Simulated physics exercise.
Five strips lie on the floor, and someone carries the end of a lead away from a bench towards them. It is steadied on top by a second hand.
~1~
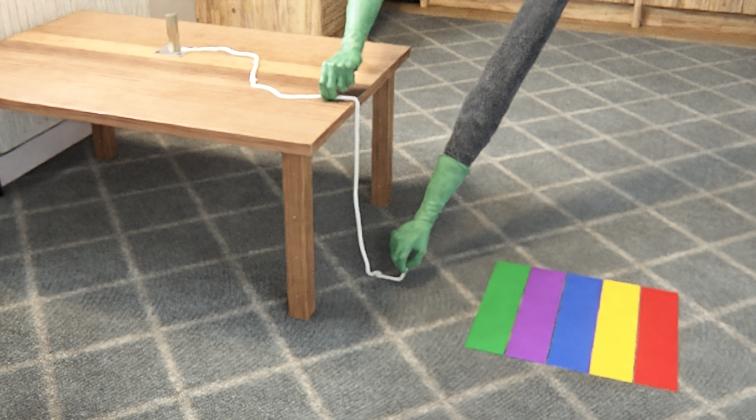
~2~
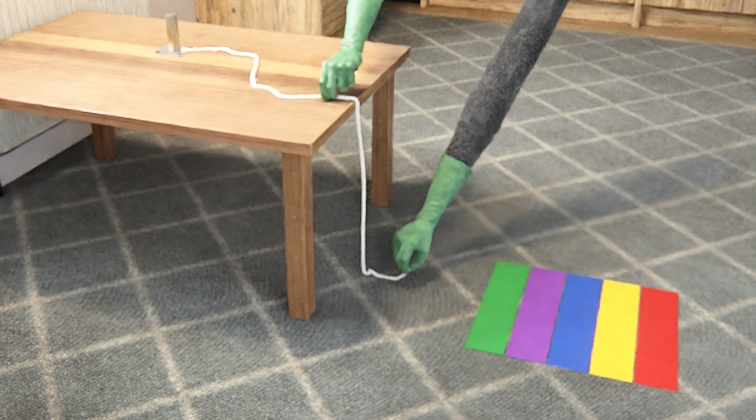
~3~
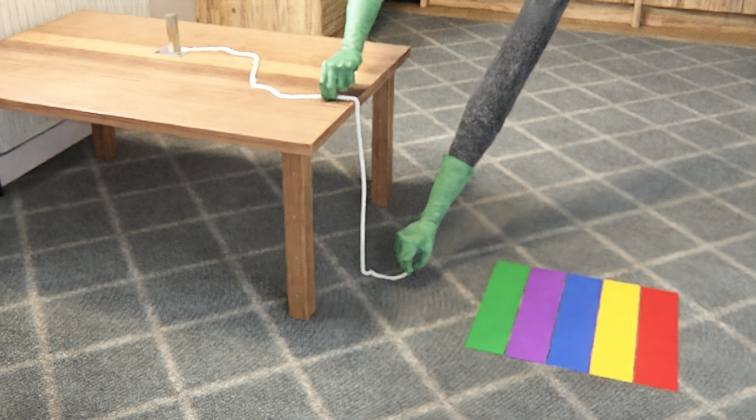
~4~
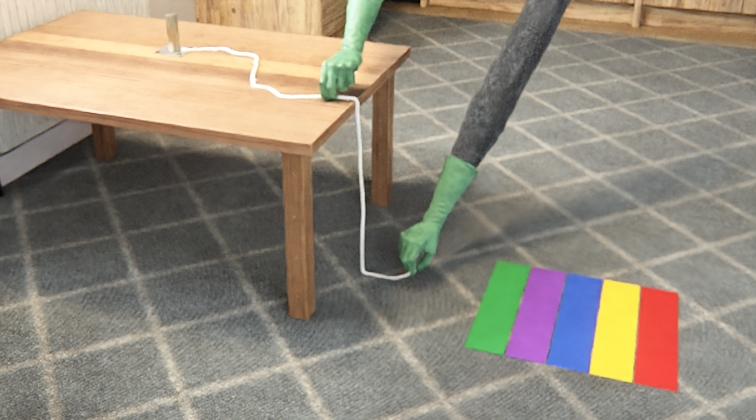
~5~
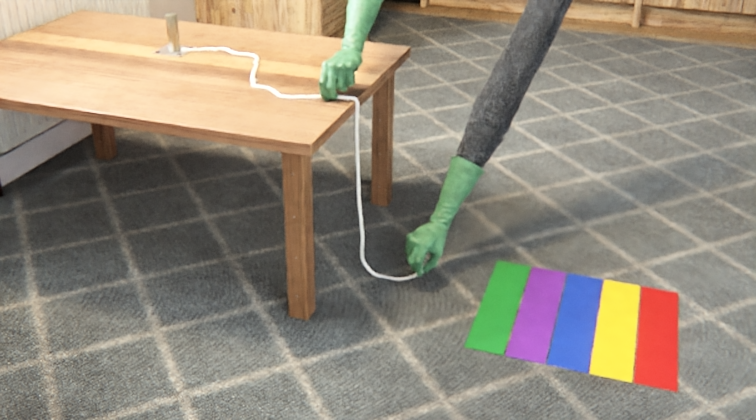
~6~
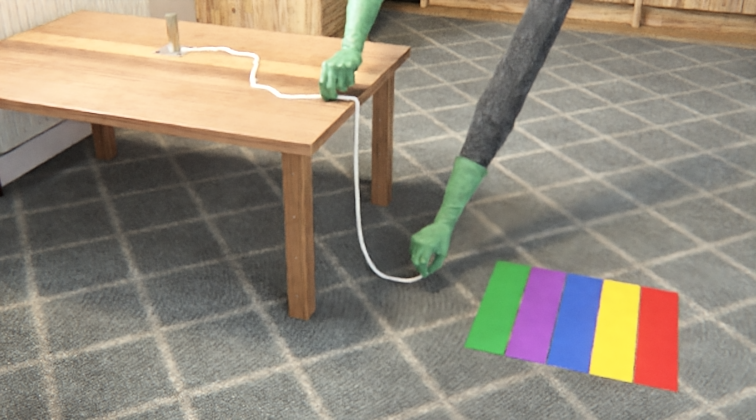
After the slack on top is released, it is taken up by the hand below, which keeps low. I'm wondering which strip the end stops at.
It stops at the yellow strip.
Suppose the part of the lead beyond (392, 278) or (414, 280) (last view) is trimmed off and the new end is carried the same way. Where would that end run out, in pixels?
For the first cut it's about (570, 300), and for the second about (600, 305).
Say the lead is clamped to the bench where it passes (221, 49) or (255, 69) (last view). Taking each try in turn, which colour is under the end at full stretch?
Yellow; blue.
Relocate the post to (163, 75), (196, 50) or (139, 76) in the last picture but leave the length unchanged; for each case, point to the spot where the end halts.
Roughly (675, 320), (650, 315) and (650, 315), try by try.
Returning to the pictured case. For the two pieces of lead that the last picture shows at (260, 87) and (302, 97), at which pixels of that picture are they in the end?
First point (332, 89), second point (379, 112).
Soon after, end near (552, 296); over purple.
Then, end near (598, 305); over blue.
At full stretch, end near (626, 310); over yellow. The yellow one.
